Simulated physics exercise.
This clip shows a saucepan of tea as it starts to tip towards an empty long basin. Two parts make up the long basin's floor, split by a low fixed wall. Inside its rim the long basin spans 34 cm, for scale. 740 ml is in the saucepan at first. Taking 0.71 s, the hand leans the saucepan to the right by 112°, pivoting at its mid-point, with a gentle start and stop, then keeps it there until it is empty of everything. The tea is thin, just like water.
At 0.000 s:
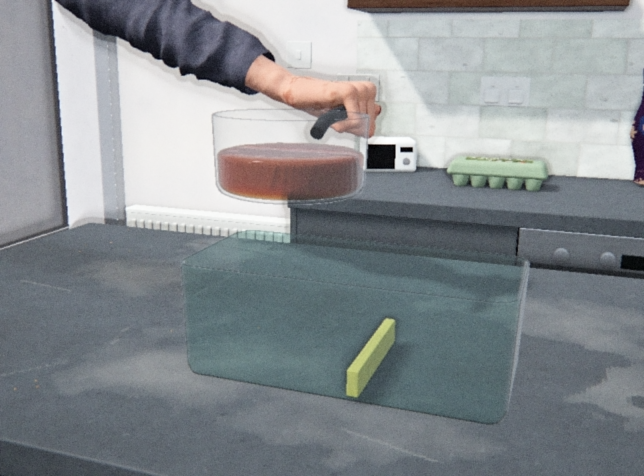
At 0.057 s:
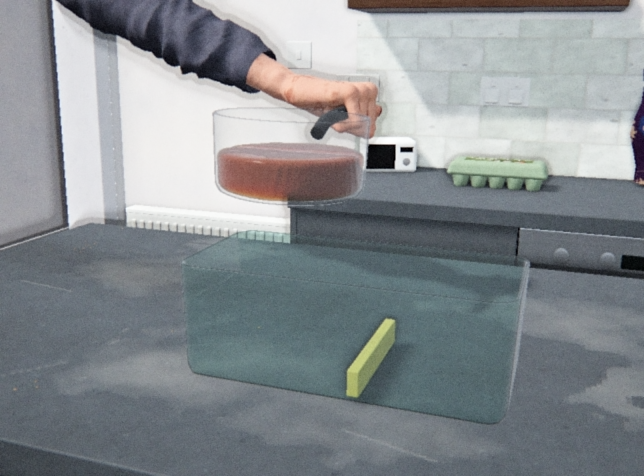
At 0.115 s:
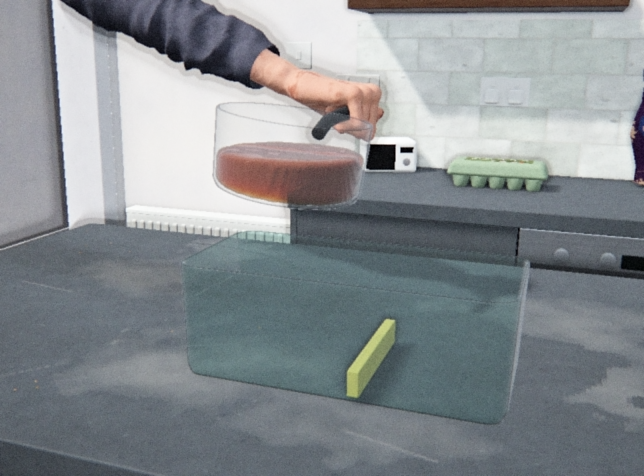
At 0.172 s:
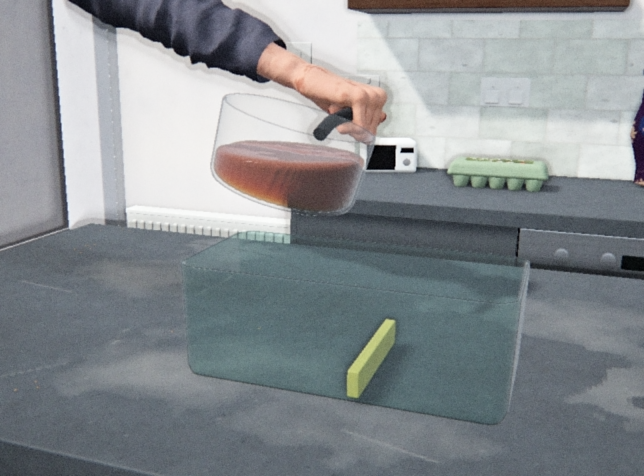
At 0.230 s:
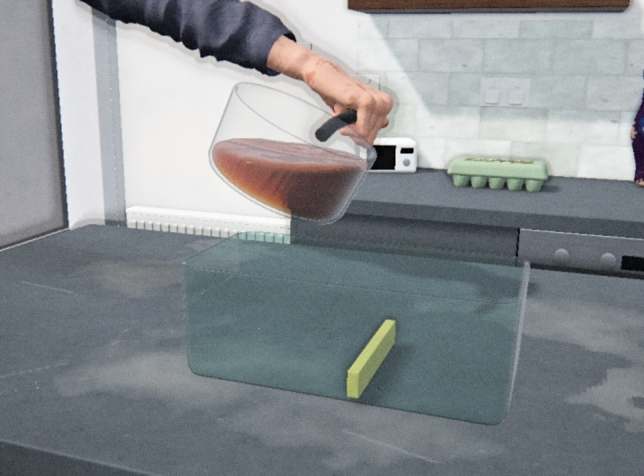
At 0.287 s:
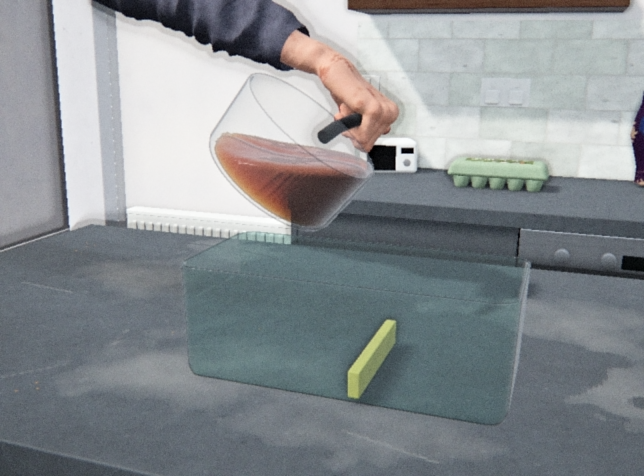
In a kitchen, a hand holds a clear saucepan of reddish-brown tea above an empty, long glass basin with a yellow-green divider on a grey countertop, then tilts the pan slowly and then more steeply to the right.
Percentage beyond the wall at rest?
54 per cent.
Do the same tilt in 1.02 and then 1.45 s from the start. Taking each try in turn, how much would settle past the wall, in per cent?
Try 1: Approx. 60 %; try 2: Approx. 65 %.
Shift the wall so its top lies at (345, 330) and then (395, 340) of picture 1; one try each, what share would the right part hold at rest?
The first try gives 80 percent and the second 35 percent.
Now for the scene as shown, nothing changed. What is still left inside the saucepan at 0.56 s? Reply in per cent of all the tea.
Still held: Roughly 24 % of the total.
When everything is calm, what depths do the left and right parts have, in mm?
Depths at rest: Left around 12 mm, right around 18 mm.
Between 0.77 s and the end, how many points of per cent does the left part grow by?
Close to 10% of the whole.
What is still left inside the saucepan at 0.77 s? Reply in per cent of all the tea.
Close to 5 percent of the whole amount.
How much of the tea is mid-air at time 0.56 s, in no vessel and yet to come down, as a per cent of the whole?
Share: Roughly 22 per cent.
After 0.56 s the tilt is 101° and 24 per cent is still to pour, 10 is left of the wall and 43 right of it.
After 0.77 s the tilt is 112° and 5 per cent is still to pour, 35 is left of the wall and 56 right of it.
After 0.98 s the tilt is 112° and 0 per cent is still to pour, 44 is left of the wall and 54 right of it.
After 1.21 s the tilt is 112° and 0 per cent is still to pour, 45 is left of the wall and 54 right of it.
In the end 45 per cent lies left of the wall, 54 right of it and 1 outside.
